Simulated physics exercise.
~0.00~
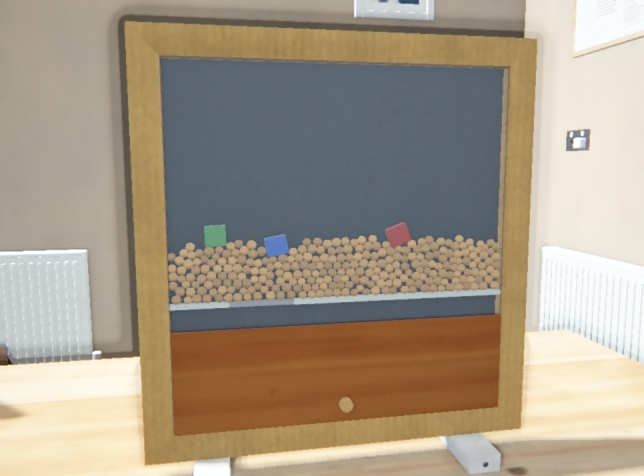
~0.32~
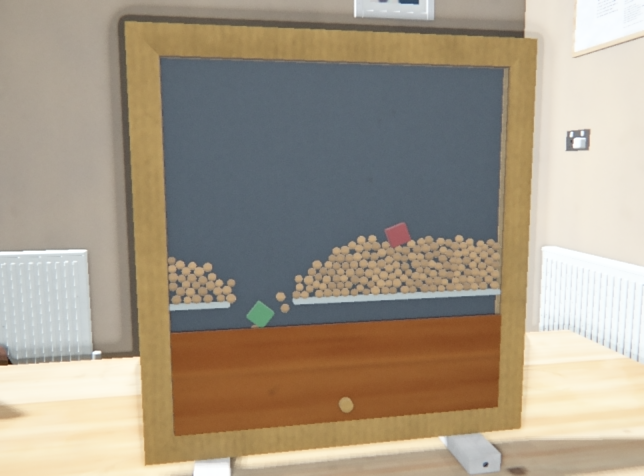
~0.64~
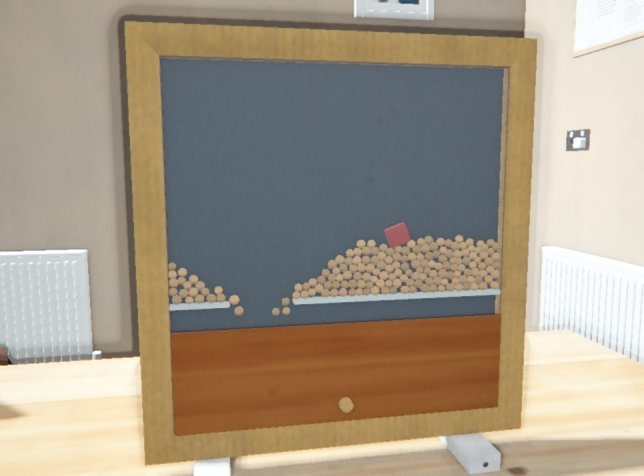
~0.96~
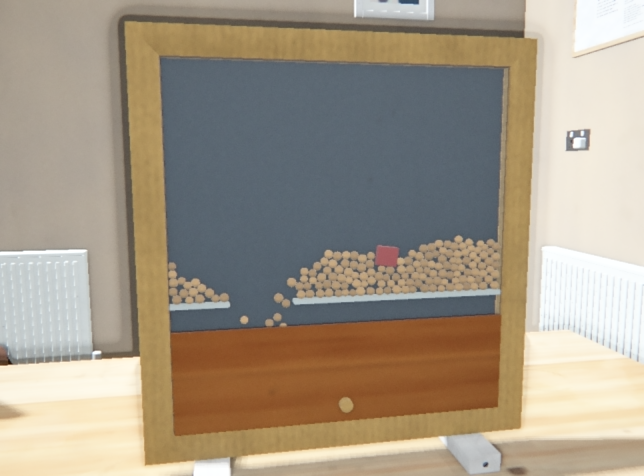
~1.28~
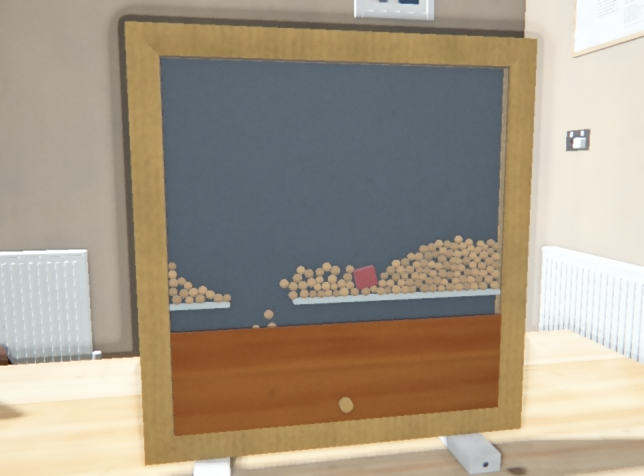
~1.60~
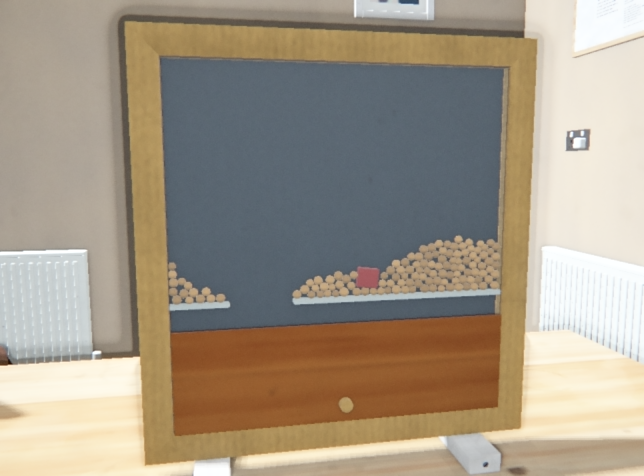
Wooden beads pour through a gap, dropping the green and blue blocks while the red slides left and stays.
